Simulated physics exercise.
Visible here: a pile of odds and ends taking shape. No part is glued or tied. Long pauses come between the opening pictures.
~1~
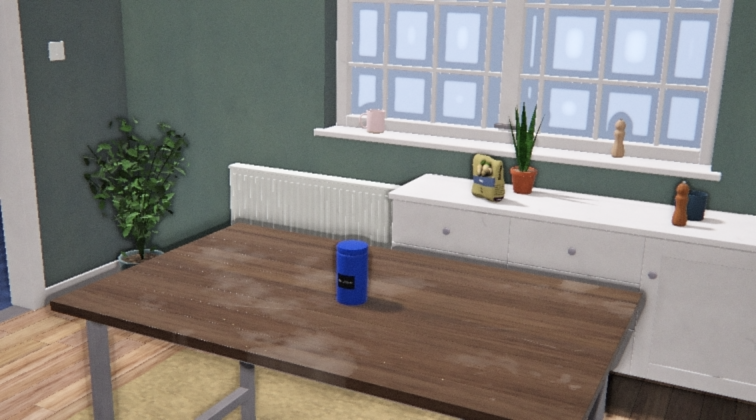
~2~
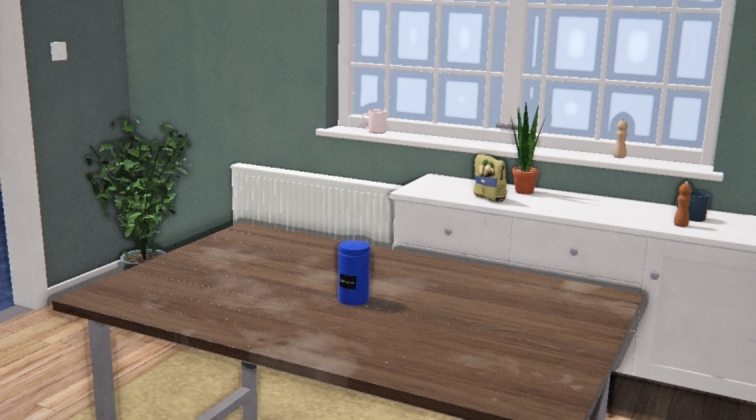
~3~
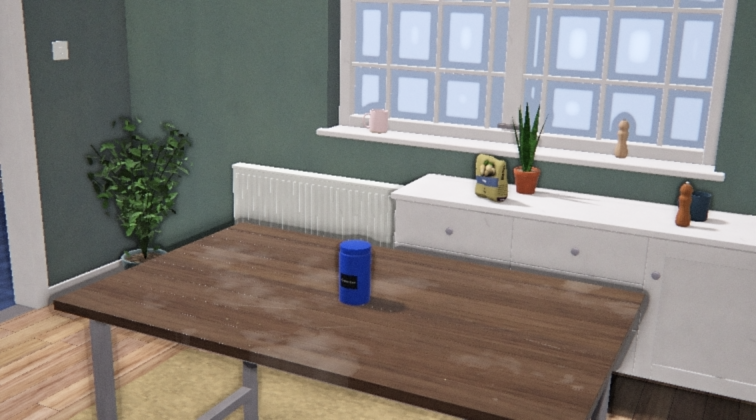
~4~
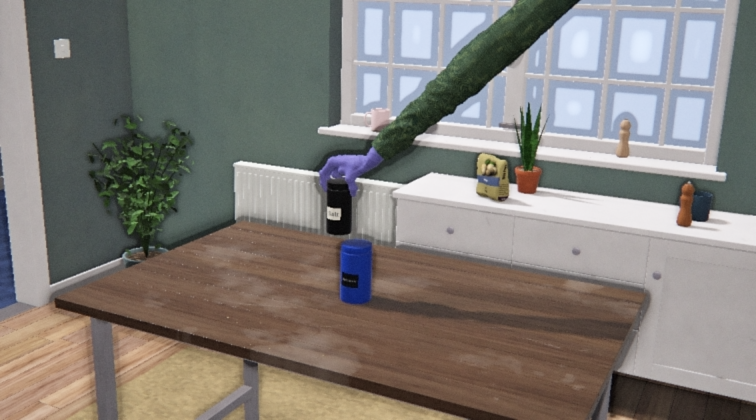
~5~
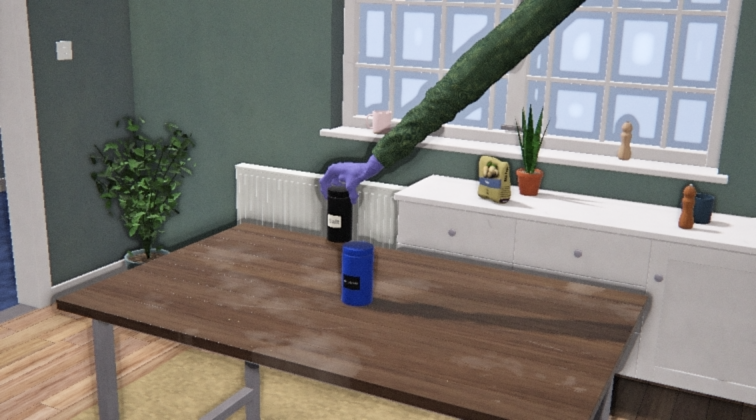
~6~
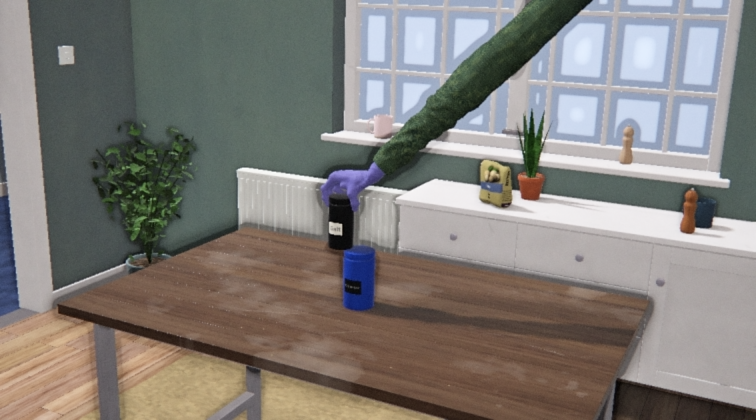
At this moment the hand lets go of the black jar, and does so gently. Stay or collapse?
It will become unbalanced.
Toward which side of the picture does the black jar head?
Leftwards.
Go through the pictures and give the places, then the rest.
The last thing is not in view yet; blue jar (352, 273), in the first picture.
The last thing is not in view yet; blue jar (354, 273), in the second picture.
The last thing is not in view yet; blue jar (355, 272), in the third picture.
On its way; black jar (339, 207); blue jar (356, 271), in the fourth picture.
On its way; black jar (340, 214); blue jar (358, 273), in the fifth picture.
In place under the hand; black jar (341, 221); blue jar (359, 278), in the sixth picture.
Then, 0.40 s on from there, black jar now fallen.
Then, 0.50 s on from there, things are still on the move.
In the end, fallen, black jar; blue jar unmoved. At the end, from the last picture's camera, black jar near (307, 282). The pile gives way.
